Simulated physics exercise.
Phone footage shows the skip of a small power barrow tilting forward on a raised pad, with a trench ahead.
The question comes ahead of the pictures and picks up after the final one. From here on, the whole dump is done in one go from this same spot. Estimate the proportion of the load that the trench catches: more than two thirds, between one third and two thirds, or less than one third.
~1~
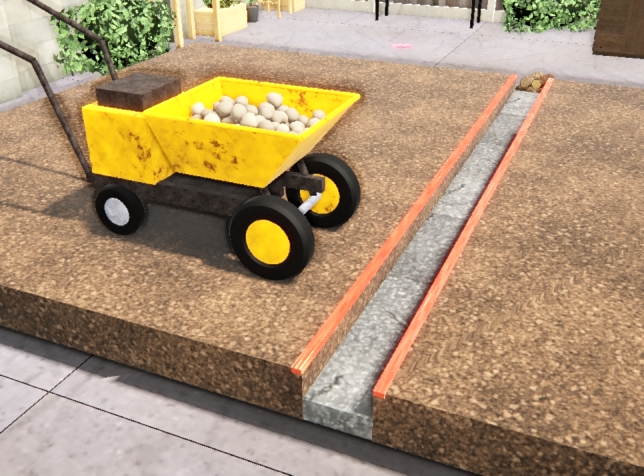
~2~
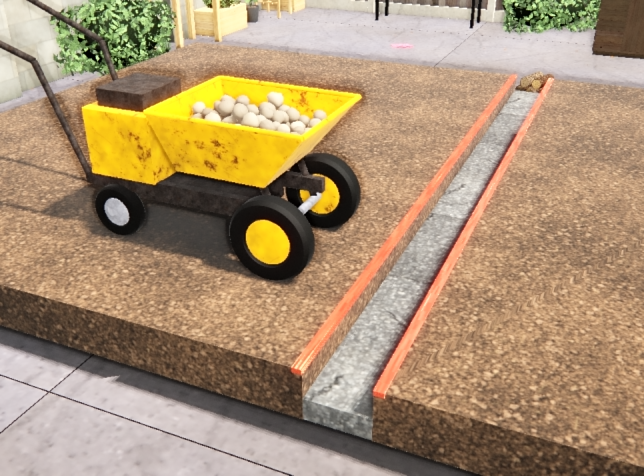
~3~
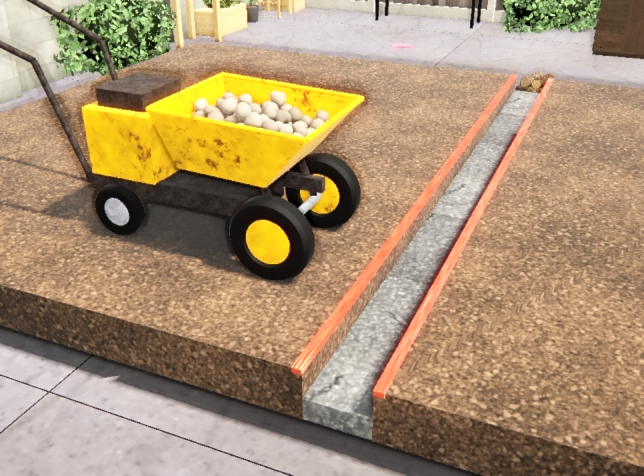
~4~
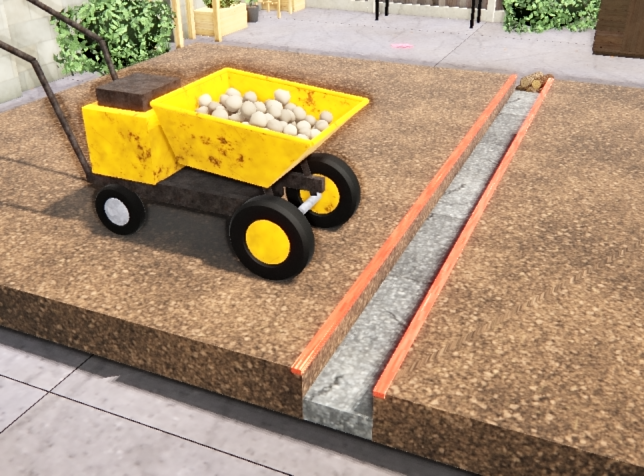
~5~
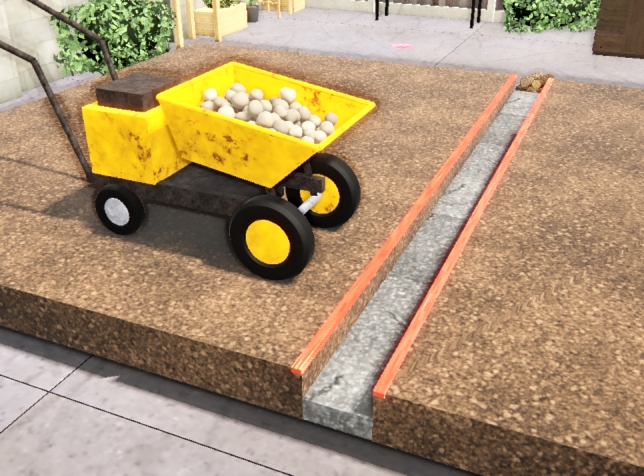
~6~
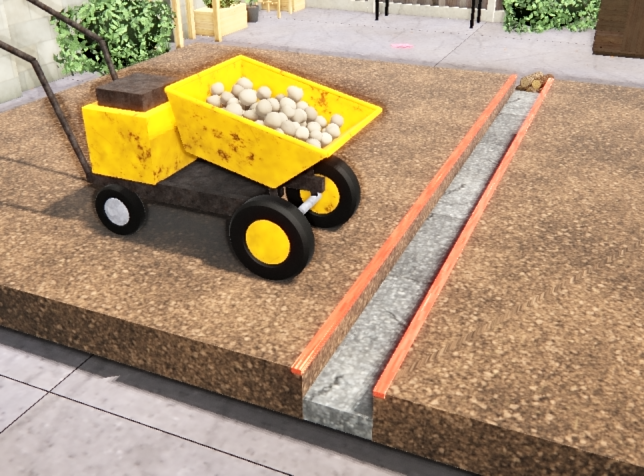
The trench catches between one third and two thirds.
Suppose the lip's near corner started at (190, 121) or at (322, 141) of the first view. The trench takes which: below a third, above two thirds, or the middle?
Spot 1: Under a third. Spot 2: Under a third.
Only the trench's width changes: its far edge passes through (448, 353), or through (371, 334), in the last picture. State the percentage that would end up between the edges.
90 % then 0 %, roughly.
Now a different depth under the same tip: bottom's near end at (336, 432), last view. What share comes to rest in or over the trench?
60 %.
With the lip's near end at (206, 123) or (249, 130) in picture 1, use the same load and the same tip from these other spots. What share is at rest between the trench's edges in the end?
That works out to 40 per cent for the first position and 80 per cent for the second.
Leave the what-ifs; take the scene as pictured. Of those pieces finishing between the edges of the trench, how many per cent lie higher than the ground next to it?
Roughly 10 percent.
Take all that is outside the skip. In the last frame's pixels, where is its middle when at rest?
Near (429, 277).
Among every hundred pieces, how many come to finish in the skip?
It comes to about 0 percent.
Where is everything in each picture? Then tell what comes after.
Lip of the skip at (301, 138), level; top of the load at (238, 120), river pebbles; first edge of the trench at (330, 324); far edge at (406, 343), the trench over half as wide as the skip, and about half as deep as wide, in the first frame.
Lip of the skip at (302, 139), level; top of the load at (239, 119), in the second frame.
Lip of the skip at (306, 140), tipped barely; top of the load at (242, 118), in the third frame.
Lip of the skip at (311, 144), tipped barely; top of the load at (246, 116), in the fourth frame.
Lip of the skip at (319, 148), tipped a little; top of the load at (240, 102), in the fifth frame.
Lip of the skip at (327, 154), tipped a little; top of the load at (247, 98); first edge of the trench at (330, 324); far edge at (406, 343), in the sixth frame.
Soon after the last picture, skip tipped steeply; all in the skip.
A little later, skip tipped right over; most in the skip; a small part in or heaped over the trench; a small part beyond it; a stray few falling.
Later still, skip tipped right over; a small part in the skip; about half in or heaped over the trench; about half beyond it.
By the end, skip tipped right over; about half in or heaped over the trench; about half beyond it.
